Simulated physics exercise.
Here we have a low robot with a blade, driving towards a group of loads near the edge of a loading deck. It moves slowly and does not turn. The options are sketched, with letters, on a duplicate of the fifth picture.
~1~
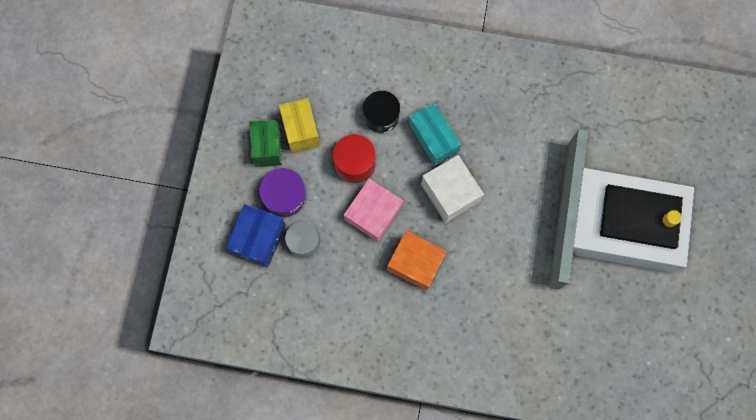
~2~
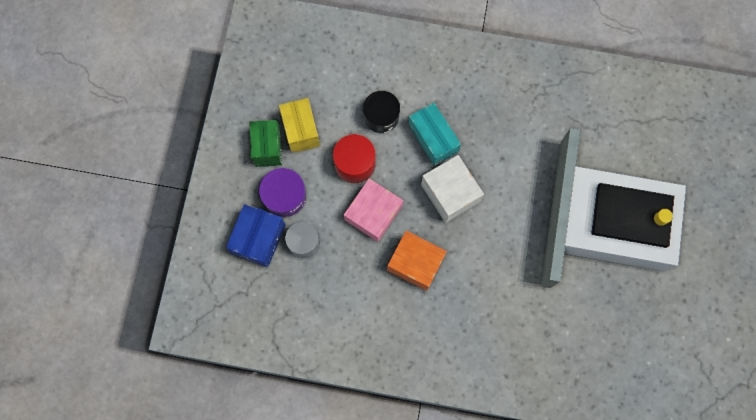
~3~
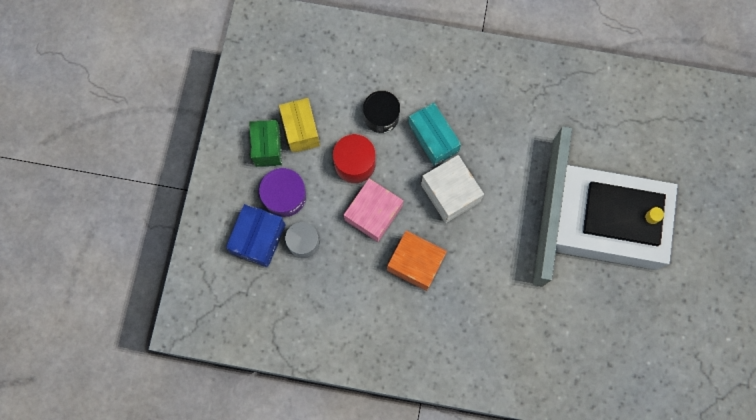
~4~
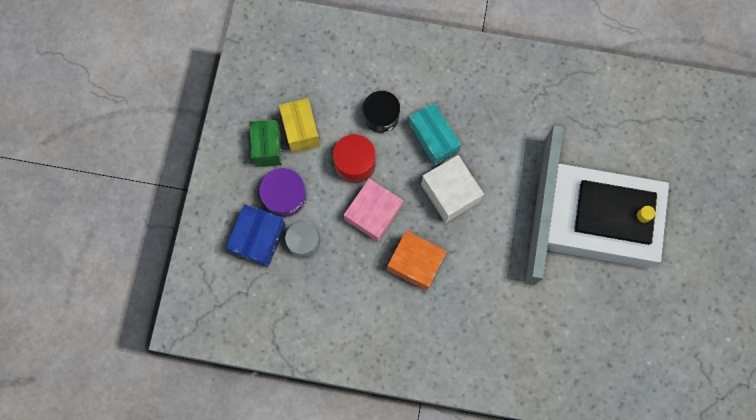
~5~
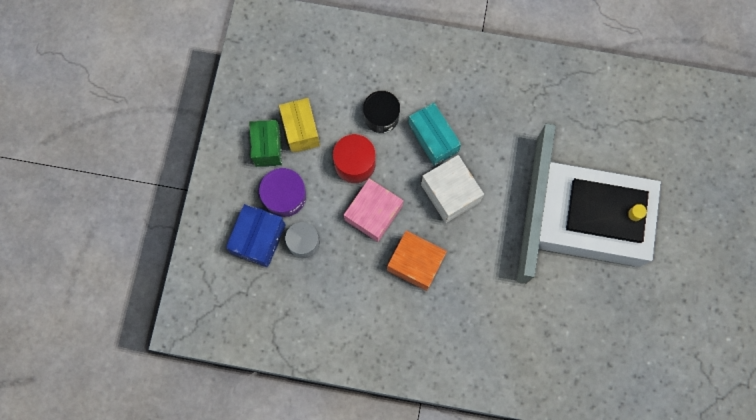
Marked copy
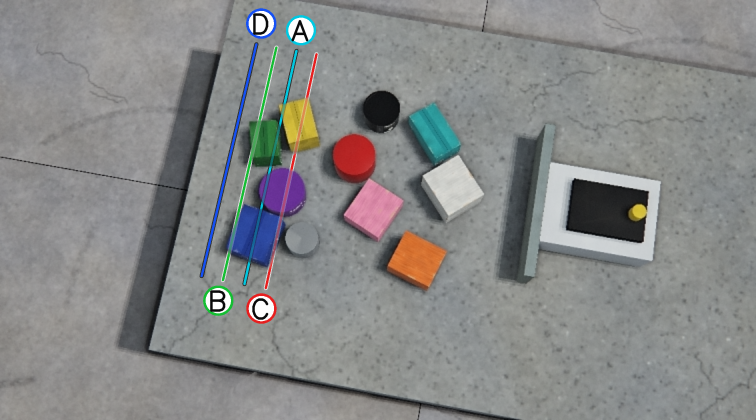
On a grey speckled deck, a low white robot with a wide grey blade crept slowly left in a straight line toward a cluster of colourful boxes and round canisters, which all stayed still.
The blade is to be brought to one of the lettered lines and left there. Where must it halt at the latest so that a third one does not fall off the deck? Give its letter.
It can go as far as A.
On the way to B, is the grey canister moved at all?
Yes.
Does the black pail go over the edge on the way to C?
No.
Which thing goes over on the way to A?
It is the green parcel.
On the marked copy, A at (271, 163); B at (251, 160); C at (292, 167); D at (230, 156).
With A. Early on, robot (504, 192); turquoise parcel (425, 125); orange crate (399, 264).
Further on, robot (404, 175); green parcel (241, 139); purple pail (256, 191).
At the end, robot (331, 162); green parcel over the edge; yellow box (208, 107); one fallen.
As for the rest, B drops four; C is within the limit but short; D drops five.
